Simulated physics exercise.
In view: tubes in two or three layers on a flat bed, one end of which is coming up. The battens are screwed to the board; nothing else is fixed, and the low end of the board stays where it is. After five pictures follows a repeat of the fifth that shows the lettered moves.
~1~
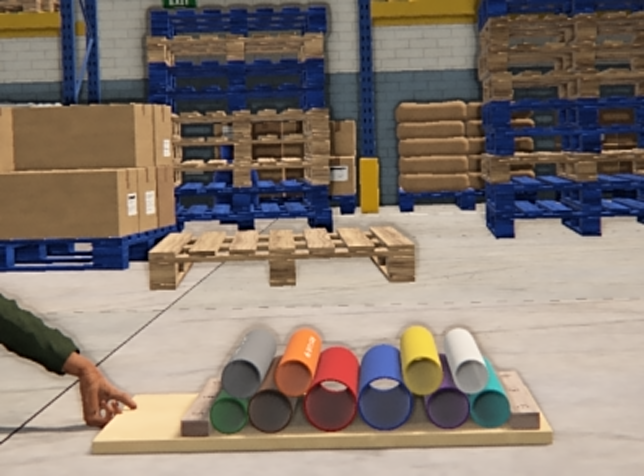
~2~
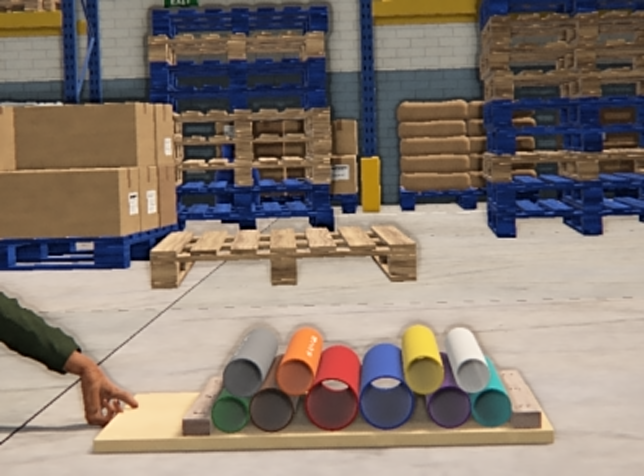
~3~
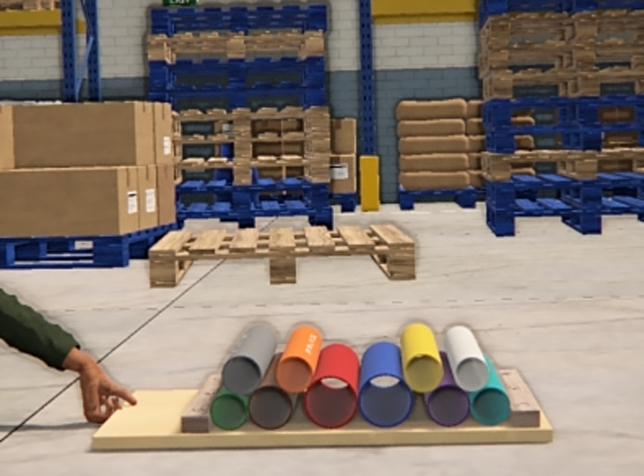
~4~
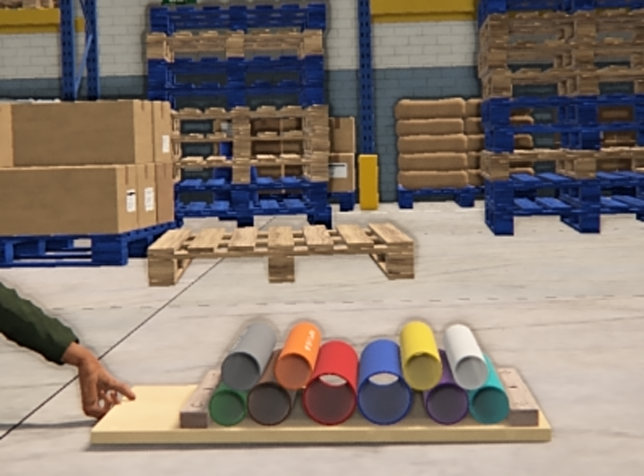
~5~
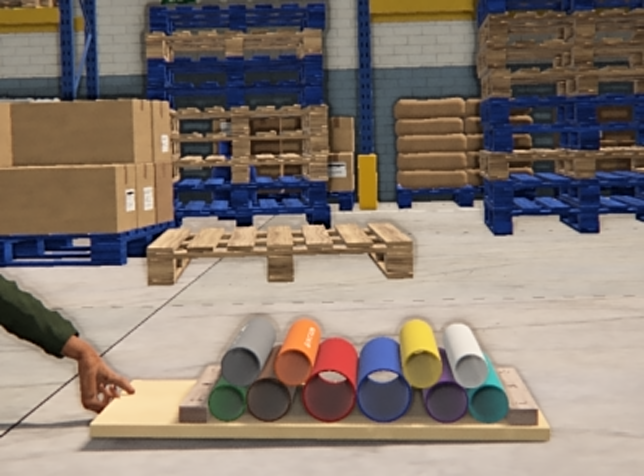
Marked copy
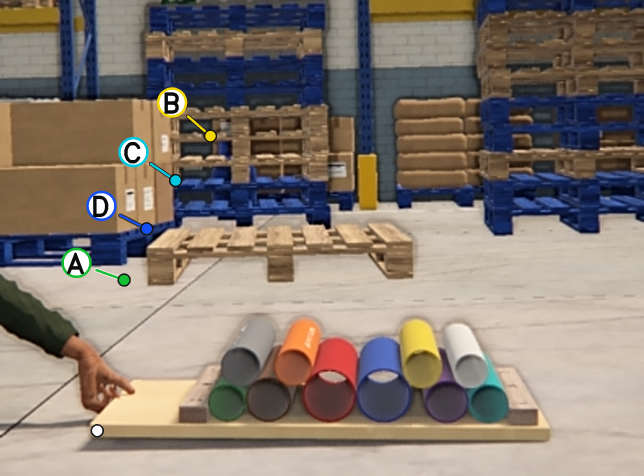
In a warehouse, a hand resting on the left end of a board stacked with coloured tubes, with almost no visible movement.
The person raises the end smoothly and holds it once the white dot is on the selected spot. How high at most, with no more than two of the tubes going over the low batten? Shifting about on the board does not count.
Mark C is as high as it can go.
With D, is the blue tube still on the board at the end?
Yes.
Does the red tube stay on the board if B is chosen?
Yes.
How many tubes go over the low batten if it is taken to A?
It comes to none.
On the marked copy, A at (124, 280); B at (210, 136); C at (176, 180); D at (146, 229); the white dot at (97, 431).
Taking C. A third of the way, board at 20°.
Two thirds of the way, board at 35°.
When it is over, board at 35°, two over the low batten (white, yellow).
As for the rest, A none over the low batten; B four over the low batten (white, orange, yellow, grey); D two over the low batten (white, yellow).
